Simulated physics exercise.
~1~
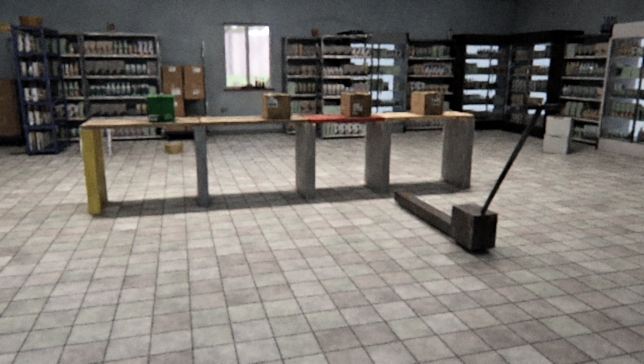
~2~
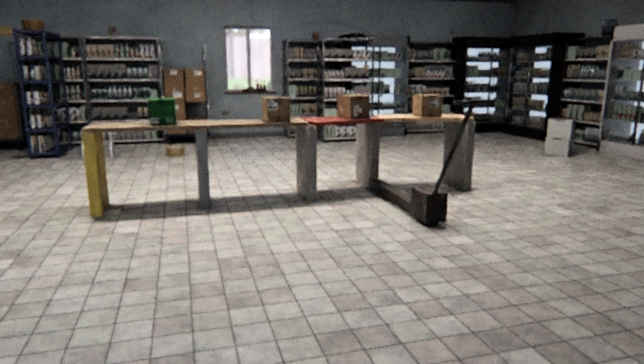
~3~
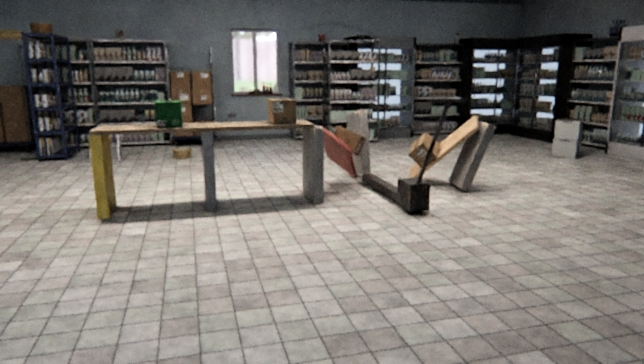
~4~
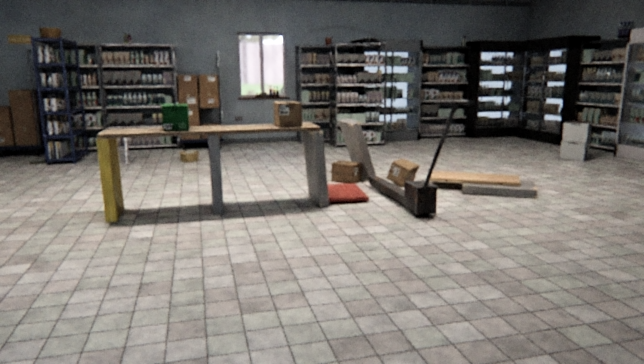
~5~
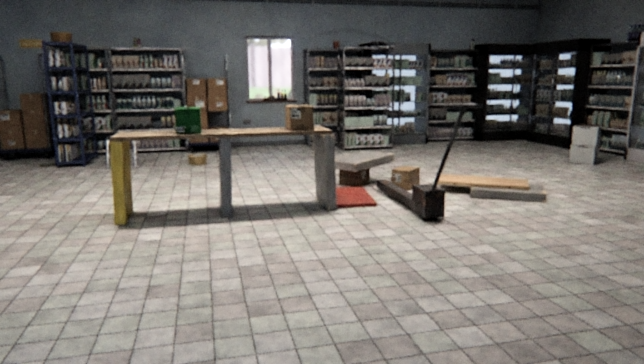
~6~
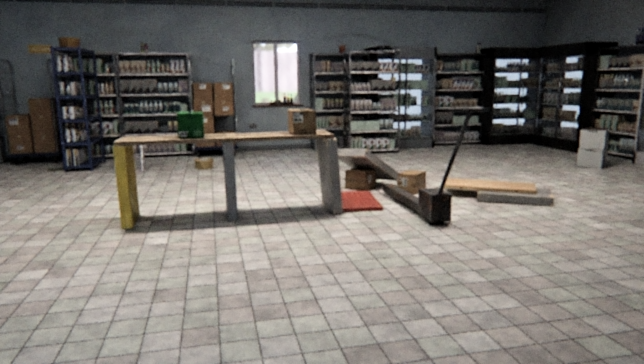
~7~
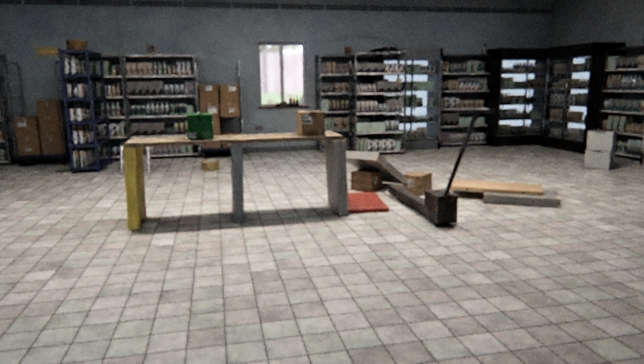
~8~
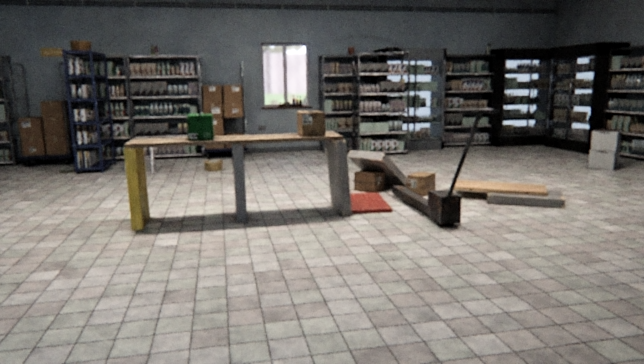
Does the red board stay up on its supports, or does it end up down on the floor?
The red board falls. It tips down as the right-hand side collapses and ends up on the floor beside the section that is still standing.
